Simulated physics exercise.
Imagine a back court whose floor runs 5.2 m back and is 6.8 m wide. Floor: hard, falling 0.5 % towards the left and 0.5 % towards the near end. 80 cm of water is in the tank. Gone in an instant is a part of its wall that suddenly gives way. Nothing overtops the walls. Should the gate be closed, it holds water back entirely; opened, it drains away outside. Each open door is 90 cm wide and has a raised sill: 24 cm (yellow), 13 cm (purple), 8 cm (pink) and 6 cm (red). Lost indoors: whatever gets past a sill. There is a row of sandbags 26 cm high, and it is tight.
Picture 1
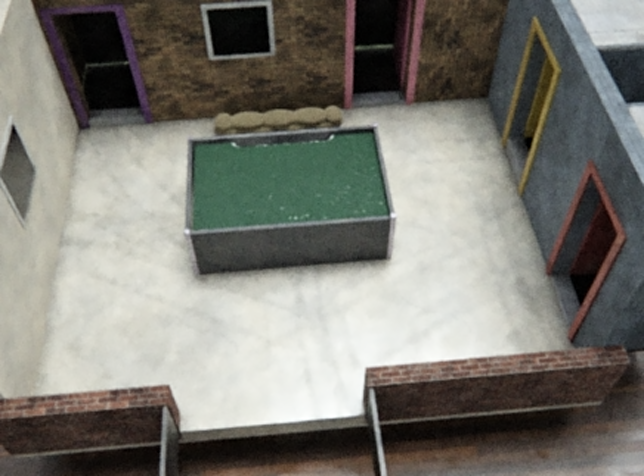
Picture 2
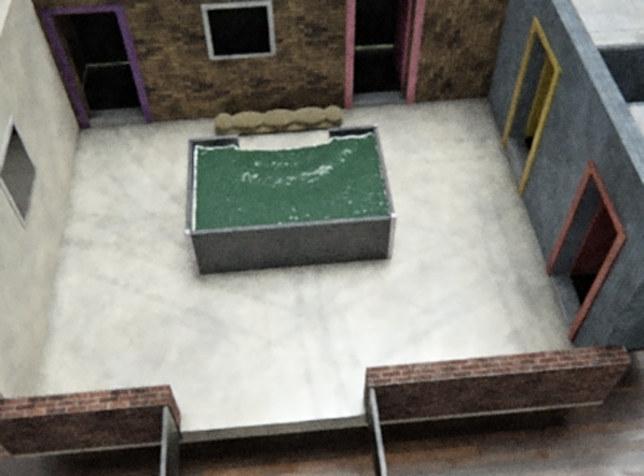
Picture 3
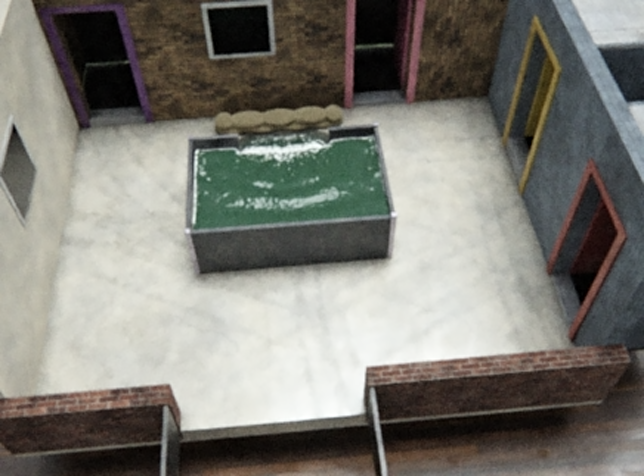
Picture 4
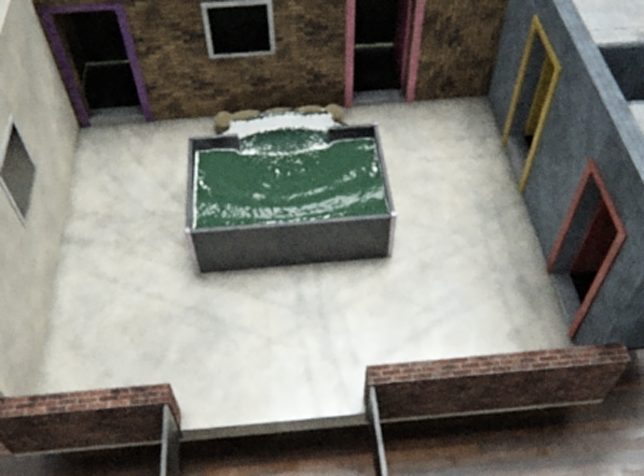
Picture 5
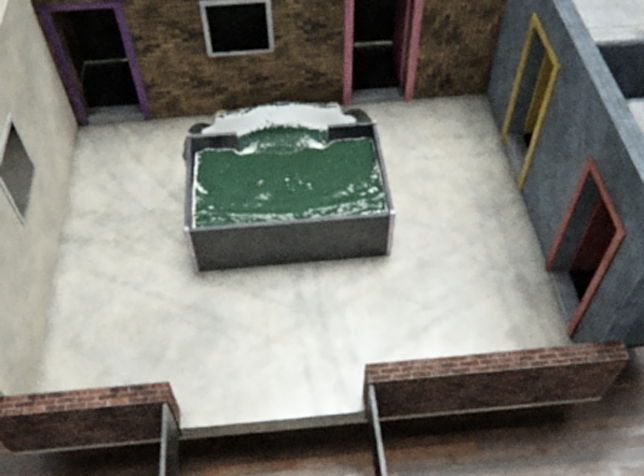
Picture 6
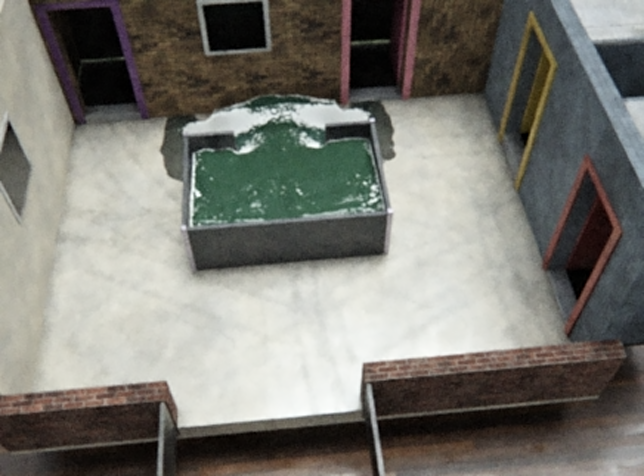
The clip opens on a walled court seen from above, with green water lying still in a gray tank. A gap appears in the tank's far side and foaming water pours through it, washing over the tan sandbags behind. The water then spreads across the pale floor, showing past both back corners of the tank.
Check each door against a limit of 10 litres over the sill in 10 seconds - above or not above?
Check: Yellow door not above; purple door above; pink door above; red door above.
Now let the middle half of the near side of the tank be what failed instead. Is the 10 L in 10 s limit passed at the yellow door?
Well, at yellow it would be too little.
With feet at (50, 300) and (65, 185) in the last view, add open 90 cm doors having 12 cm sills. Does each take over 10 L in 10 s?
So the first one doesn't reach it, while the second one exceeds it.
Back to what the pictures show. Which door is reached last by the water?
That would be the red door, last of all.
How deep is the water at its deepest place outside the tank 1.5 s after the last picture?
Peak depth: Approx. 42 cm.
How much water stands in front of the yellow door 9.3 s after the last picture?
Reading: Close to 7.0 cm.
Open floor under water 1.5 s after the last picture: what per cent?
About 40 per cent.
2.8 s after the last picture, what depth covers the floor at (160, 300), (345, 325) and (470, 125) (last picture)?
Roughly 2, 0, 23 cm.
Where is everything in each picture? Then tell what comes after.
Still water, 80 cm deep, in the tank at (287, 180), in the first picture.
Water pours out on the tank's far side and has run 0.7 m, to a hidden place; typically 7 cm deep outside, 80 cm at the tank's back, in the second picture.
Water pours out on the tank's far side and has run 1.0 m, to a hidden place; typically 13 cm deep outside, 78 cm at the tank's back, in the third picture.
Water pours out on the tank's far side and has run 1.4 m, to a hidden place; typically 16 cm deep outside, 71 cm at the tank's back, in the fourth picture.
The front is at (193, 133), 1.8 m from the gap on the tank's far side; 2.9 m2 of floor is under water; 68 cm left at the back of the tank, in the fifth picture.
Water pours out on the tank's far side and has run 2.2 m, to (176, 117); typically 12 cm deep outside, 68 cm at the tank's back, in the sixth picture.
Then, 0.7 s after the last picture water covers 30 % of the floor and is deepest (54 cm) near (275, 112); yellow door not reached, purple door 10 cm at the sill, 0 L in, pink door 16 cm at the sill, 9 L in, red door not reached.
Then, 1.5 s after the last picture water covers 40 % of the floor and is deepest (42 cm) near (75, 128); yellow door 21 cm at the sill, 0 L in, purple door 17 cm at the sill, 4 L in, pink door 13 cm at the sill, 23 L in, red door not reached.
Then, 2.8 s after the last picture water covers 65 % of the floor and is deepest (30 cm) near (266, 136); yellow door 19 cm at the sill, 0 L in, purple door 20 cm at the sill, 40 L in, pink door 10 cm at the sill, 32 L in, red door 7 cm at the sill, 0 L in.
Then, 5.3 s after the last picture water covers 90 % of the floor and is deepest (20 cm) near (28, 422); yellow door 12 cm at the sill, 0 L in, purple door 13 cm at the sill, 74 L in, pink door 10 cm at the sill, 38 L in, red door 6 cm at the sill, 1 L in.
Then, 9.3 s after the last picture water covers 95 % of the floor and is deepest (17 cm) near (28, 422); yellow door 7 cm at the sill, 0 L in, purple door 7 cm at the sill, 75 L in, pink door 8 cm at the sill, 42 L in, red door 11 cm at the sill, 24 L in.
